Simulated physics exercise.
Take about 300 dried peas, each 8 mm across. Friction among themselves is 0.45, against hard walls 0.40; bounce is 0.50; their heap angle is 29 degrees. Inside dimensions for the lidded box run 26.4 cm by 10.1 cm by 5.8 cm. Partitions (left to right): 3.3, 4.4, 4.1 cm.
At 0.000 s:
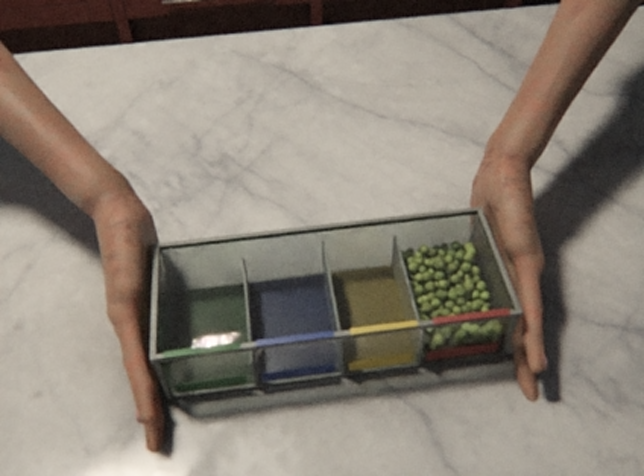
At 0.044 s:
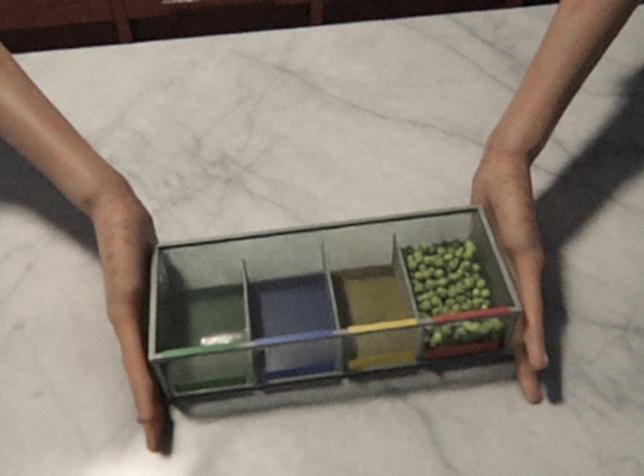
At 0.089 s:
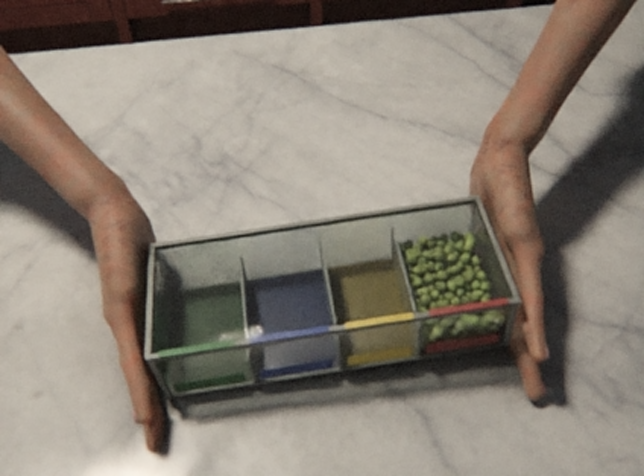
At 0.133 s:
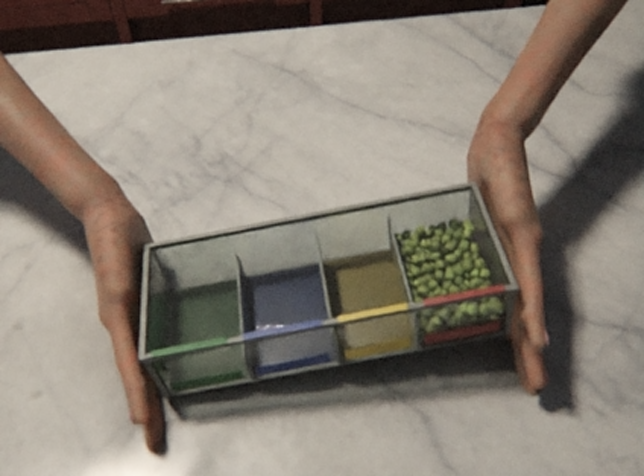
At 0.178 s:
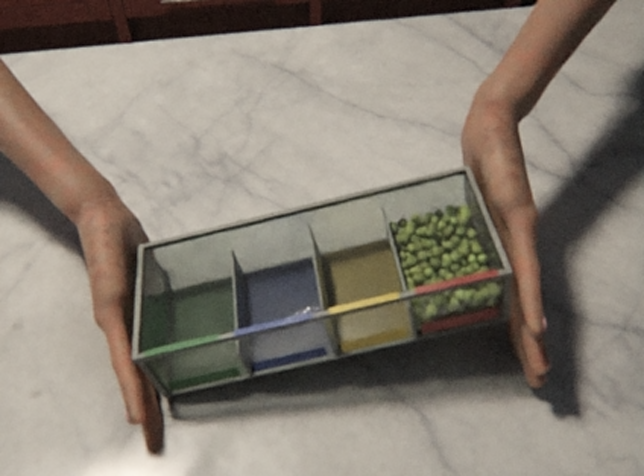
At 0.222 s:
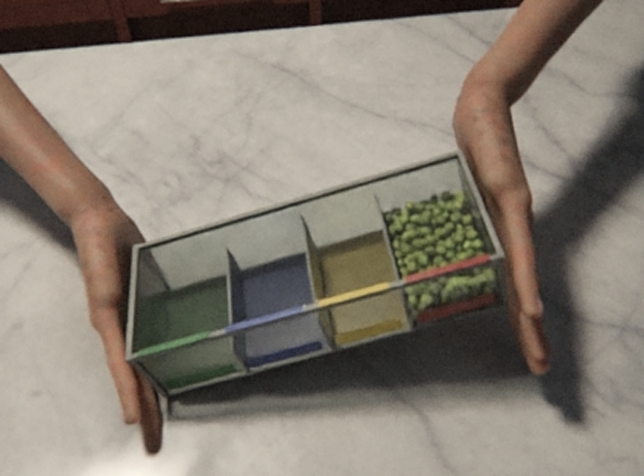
On a marble counter, two hands held a clear box with green, blue, yellow and red sections, peas filling the red one, and gradually tilted it, raising the right end while the peas stayed put.
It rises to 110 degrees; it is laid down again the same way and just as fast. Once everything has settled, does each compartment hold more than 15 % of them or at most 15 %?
At the end, red compartment: Succeeds, blue compartment: Fails, green compartment: Succeeds, yellow compartment: Fails.
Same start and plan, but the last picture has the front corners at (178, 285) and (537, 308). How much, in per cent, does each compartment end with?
The compartments end with red 100 per cent, blue 0 per cent, green 0 per cent and yellow 0 per cent.
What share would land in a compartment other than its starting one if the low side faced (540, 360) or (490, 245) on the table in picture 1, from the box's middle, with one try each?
Roughly 0 % for the first direction, roughly 0 % for the second.
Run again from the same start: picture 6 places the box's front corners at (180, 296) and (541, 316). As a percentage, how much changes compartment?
About 0 per cent.
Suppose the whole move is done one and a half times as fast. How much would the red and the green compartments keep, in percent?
Final split: Red = 75 %, green = 20 %.
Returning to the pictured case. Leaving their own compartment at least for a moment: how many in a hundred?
Roughly 30 in a hundred.
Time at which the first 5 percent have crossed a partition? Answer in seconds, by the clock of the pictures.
I'd put it at about 1.00 seconds on the clock.
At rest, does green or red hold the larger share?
Red.
Then, at 1.35 s, tilt 110 degrees; red 75 %, green 15 %, yellow 5 %.
Then, at 2.09 s, tilt 50 degrees; red 75 %, green 25 %, yellow 5 %.
After 2.87 s, tilt 0 degrees; red 70 %, green 25 %, yellow 5 %.
At rest (3.3 s), red 70 %, blue 0 %, green 25 %, yellow 5 %.
